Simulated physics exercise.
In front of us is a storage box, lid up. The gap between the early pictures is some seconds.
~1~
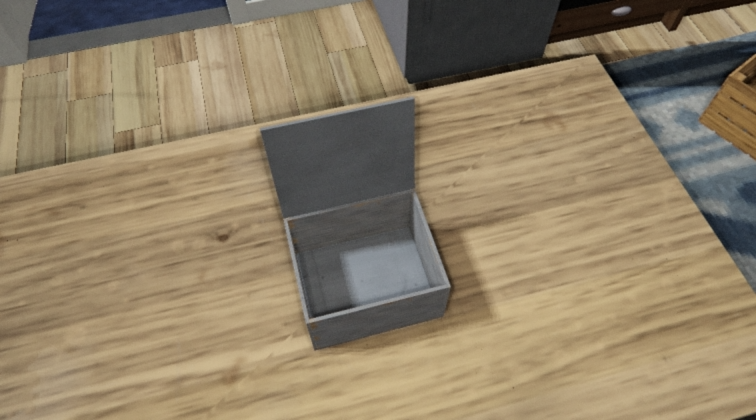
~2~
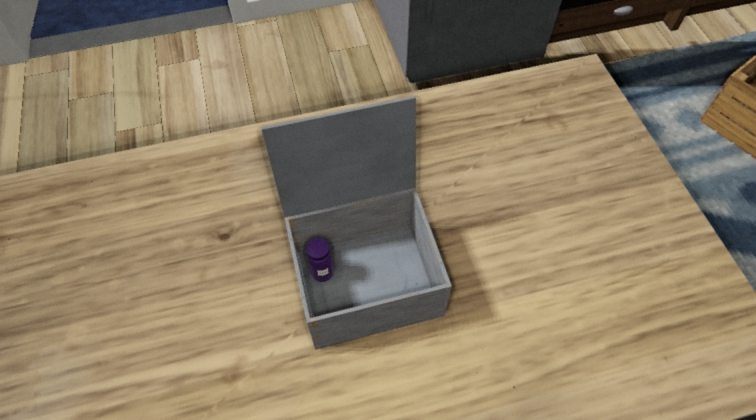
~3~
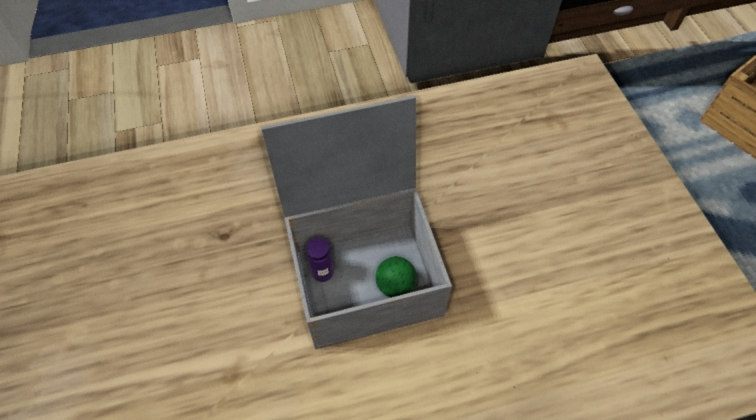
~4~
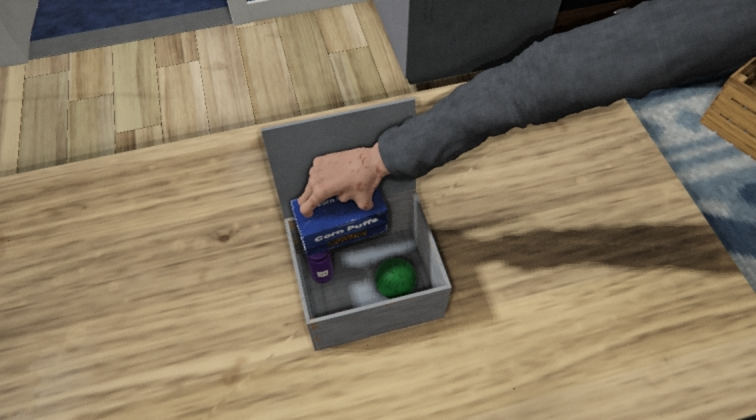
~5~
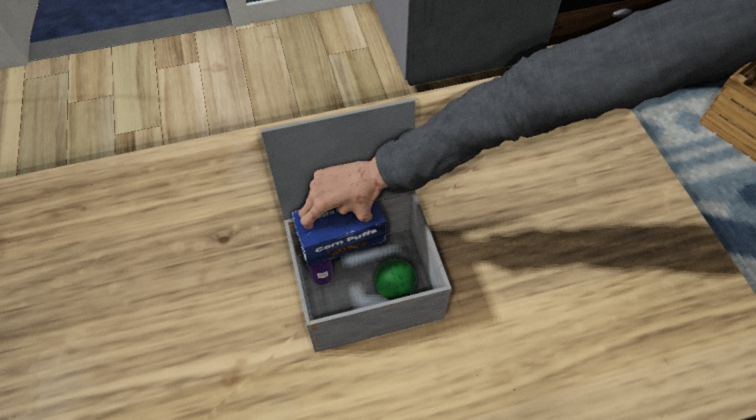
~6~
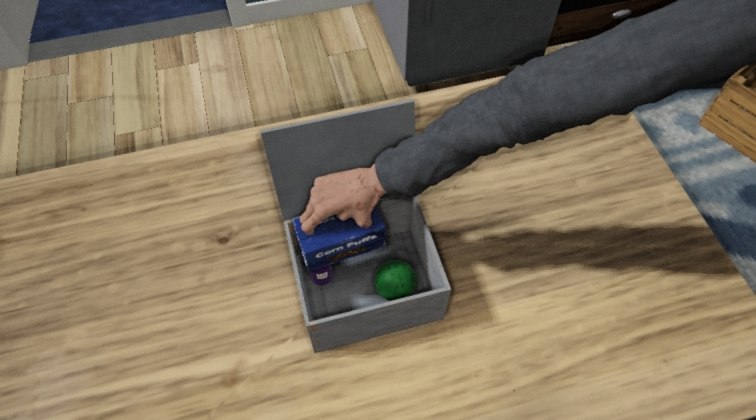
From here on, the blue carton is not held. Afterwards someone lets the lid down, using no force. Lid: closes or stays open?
The lid is going to stay parted from the rim.
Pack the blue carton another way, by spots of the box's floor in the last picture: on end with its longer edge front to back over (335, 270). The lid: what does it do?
Then it closes.
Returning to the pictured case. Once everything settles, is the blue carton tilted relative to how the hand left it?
Simply put, the blue carton gets tilted.
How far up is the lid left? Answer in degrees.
The lid sits around 60° above the rim.
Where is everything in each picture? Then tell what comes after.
The last thing is not in view yet, in the first frame.
The last thing is not in view yet, in the second frame.
The last thing is not in view yet; green ball (396, 277), in the third frame.
Coming down; blue carton (340, 216); green ball (396, 279), in the fourth frame.
Coming down; blue carton (340, 227); green ball (396, 280), in the fifth frame.
In place under the hand; blue carton (340, 233); green ball (395, 281), in the sixth frame.
Then, 0.40 s after the last picture, blue carton on its side near (375, 238).
Then, 1.00 s after the last picture, lid starting down; blue carton on its side near (371, 240).
Then, 1.40 s after the last picture, lid 72° above the rim; blue carton on its side near (372, 239).
At rest, lid 61° above the rim; tipped over in the box, blue carton; the other 2 in place. Seen from the same camera at the end, blue carton near (372, 240).
